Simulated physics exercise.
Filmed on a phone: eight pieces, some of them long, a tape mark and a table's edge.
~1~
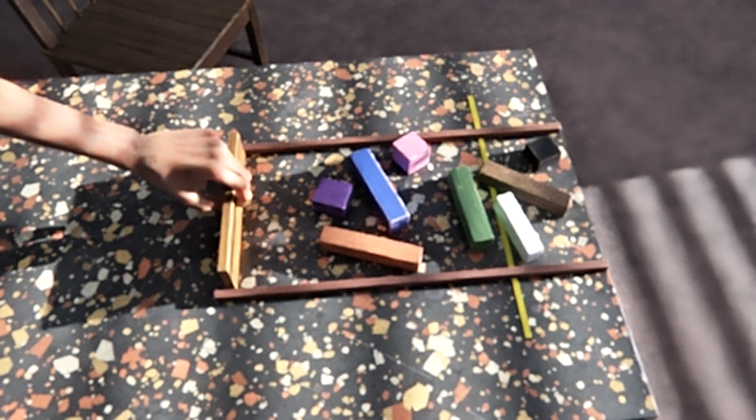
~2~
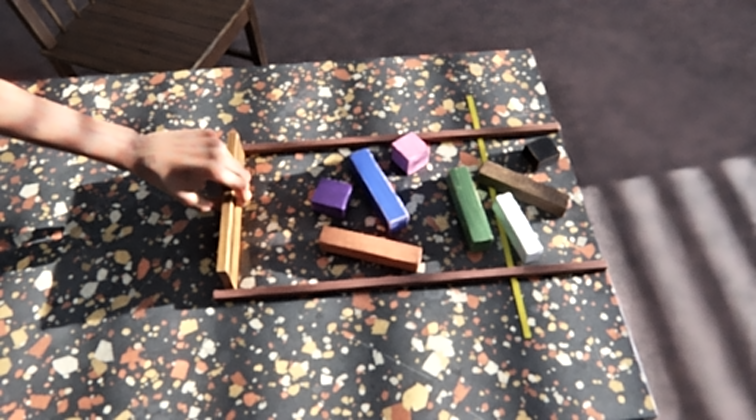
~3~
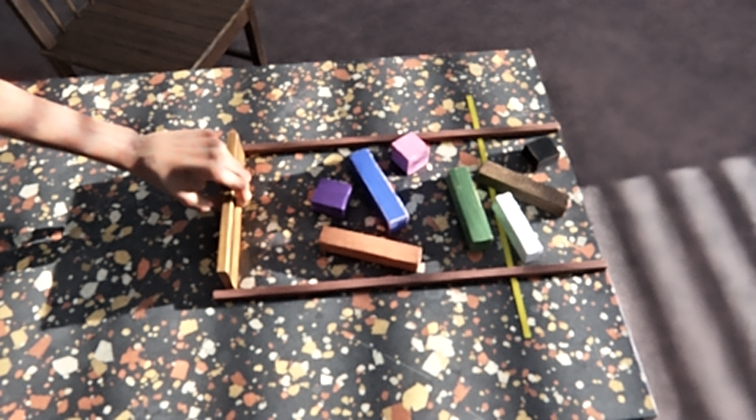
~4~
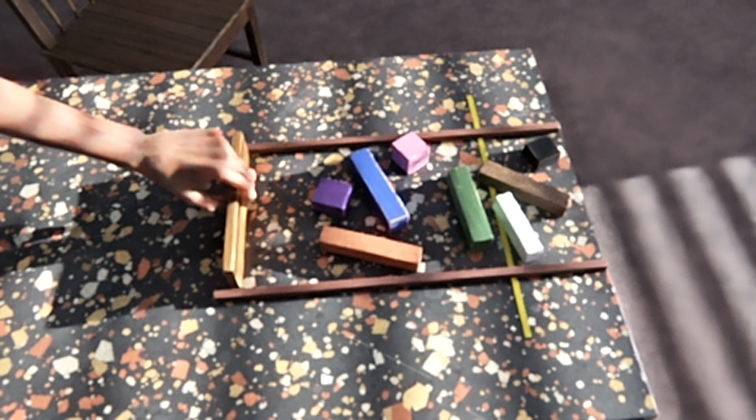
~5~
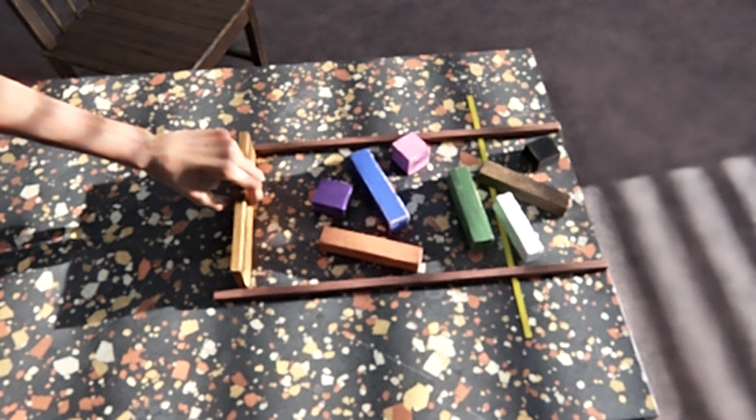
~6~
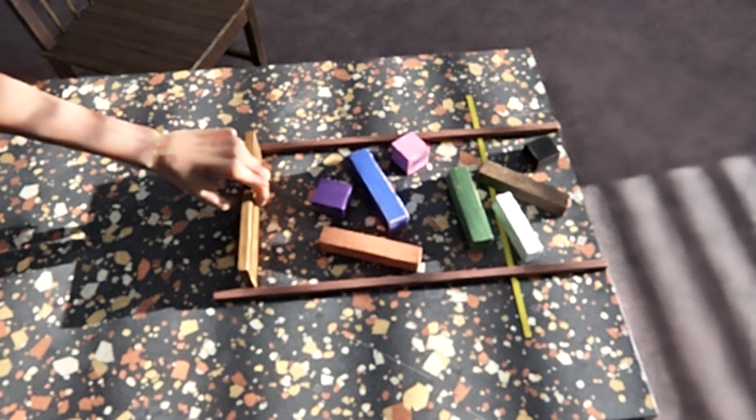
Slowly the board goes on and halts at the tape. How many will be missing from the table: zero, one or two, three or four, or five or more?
Outcome: The number that fall off is three or four.
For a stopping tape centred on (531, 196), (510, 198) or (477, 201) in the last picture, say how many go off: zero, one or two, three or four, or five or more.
The falls would be at least five; 3 or 4; none.
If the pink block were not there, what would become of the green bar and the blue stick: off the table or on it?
The green bar holds on; the blue stick survives.
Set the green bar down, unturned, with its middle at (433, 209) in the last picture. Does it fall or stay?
The green bar remains up.
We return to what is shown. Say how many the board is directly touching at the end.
In contact: 2.
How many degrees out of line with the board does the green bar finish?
Near 5 degrees.
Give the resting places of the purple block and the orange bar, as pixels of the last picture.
First (510, 183), then (556, 237).
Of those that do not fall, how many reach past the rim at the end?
The number is 1.
Early on, none off yet; black block at rest near (541, 153); brown bar at rest near (523, 188); white stick at rest near (516, 227).
A while later, none off yet; black block at rest near (541, 153); brown bar travelled a little near (536, 186); white stick travelled a little near (529, 225).
Finally, the number that fall off is three or four; lost, white stick, brown bar and black block.
